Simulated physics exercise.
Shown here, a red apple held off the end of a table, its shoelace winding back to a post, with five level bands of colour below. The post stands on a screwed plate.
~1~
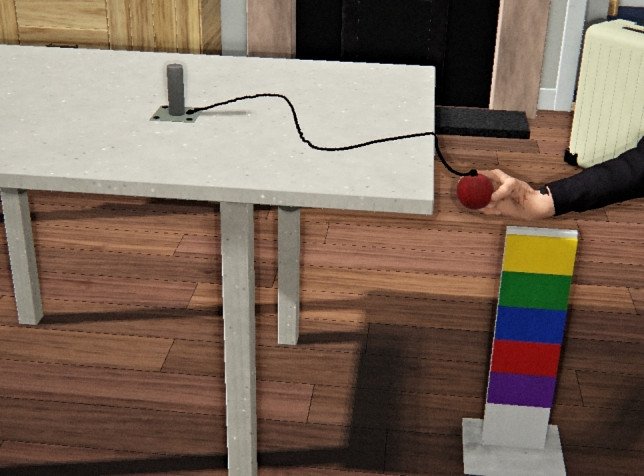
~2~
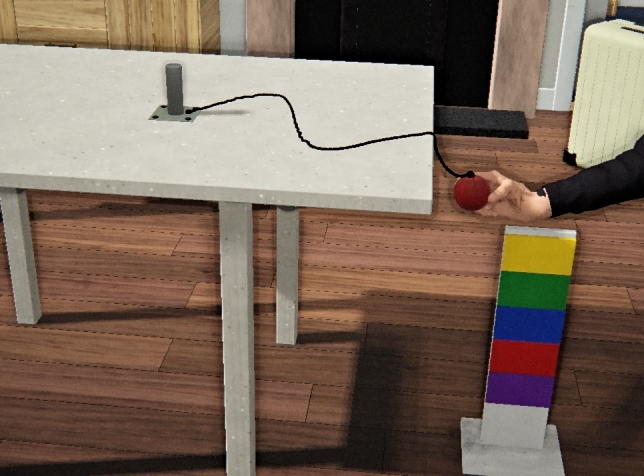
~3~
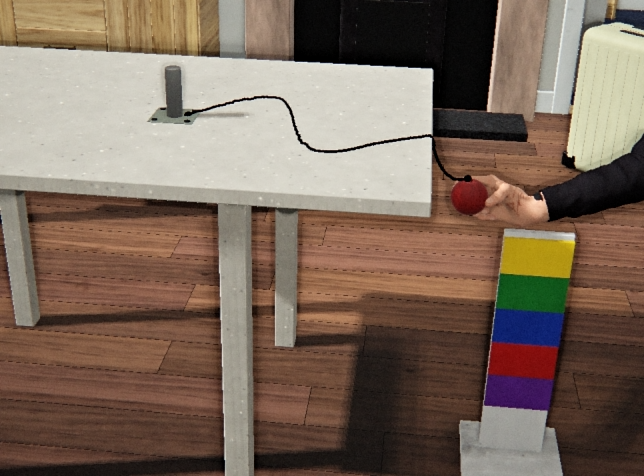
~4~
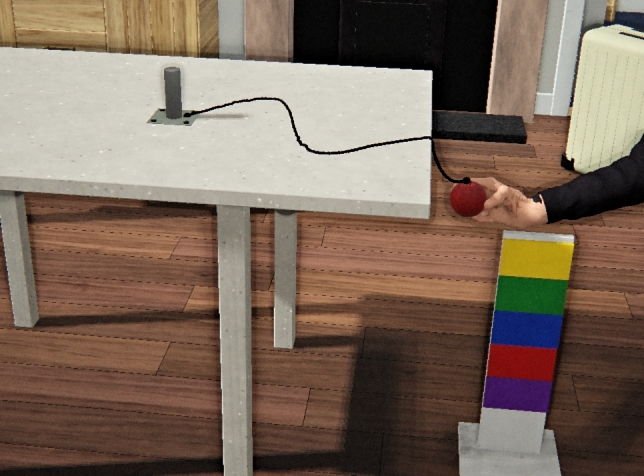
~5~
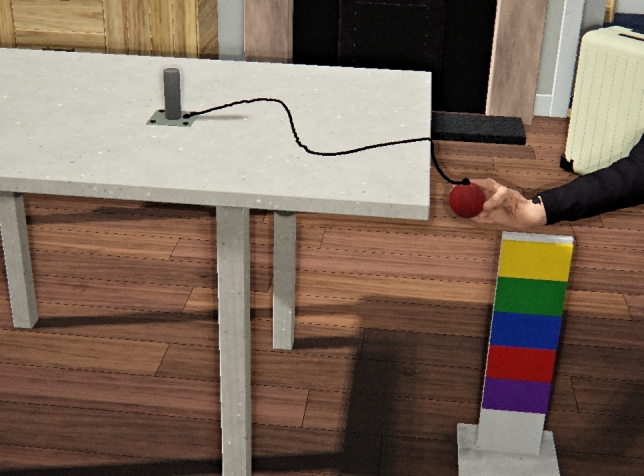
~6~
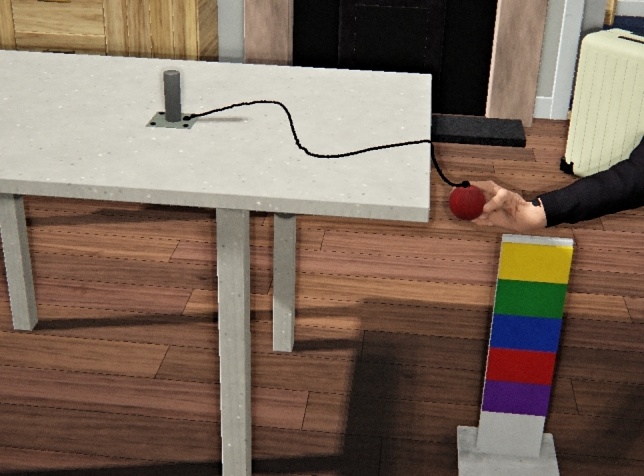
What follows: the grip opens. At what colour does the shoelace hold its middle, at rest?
Its middle rests at the red band.
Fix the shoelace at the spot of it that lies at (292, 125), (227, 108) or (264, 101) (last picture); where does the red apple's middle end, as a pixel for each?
In that order: (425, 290), (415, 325) and (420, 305).
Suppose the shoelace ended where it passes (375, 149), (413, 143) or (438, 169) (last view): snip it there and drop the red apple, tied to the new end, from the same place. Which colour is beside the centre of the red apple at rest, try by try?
Taking them in turn: Yellow; green; blue.
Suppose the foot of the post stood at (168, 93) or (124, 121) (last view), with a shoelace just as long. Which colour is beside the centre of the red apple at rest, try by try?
In that order: Blue; blue.
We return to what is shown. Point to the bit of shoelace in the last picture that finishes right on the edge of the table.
The one at (297, 143).
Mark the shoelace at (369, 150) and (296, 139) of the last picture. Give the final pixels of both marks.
Near (423, 220) and (417, 131).
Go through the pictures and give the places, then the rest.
Red apple (475, 191); yellow (540, 256); green (535, 292); blue (530, 326); red (526, 359); purple (521, 391), in the first picture.
Red apple (472, 192); shoelace through (219, 104) (283, 97) (296, 125) (331, 149) (406, 137), in the second picture.
Red apple (469, 197), in the third picture.
Red apple (468, 199); shoelace through (217, 107) (281, 101) (295, 129) (329, 154) (404, 141), in the fourth picture.
Red apple (468, 200), in the fifth picture.
Red apple (468, 202); shoelace through (217, 111) (281, 104) (294, 132) (328, 157) (404, 144), in the sixth picture.
A little later, apple near (388, 336); level with red.
Next, apple near (428, 346); level with red.
When it is over, apple near (411, 344); level with red. The red one.
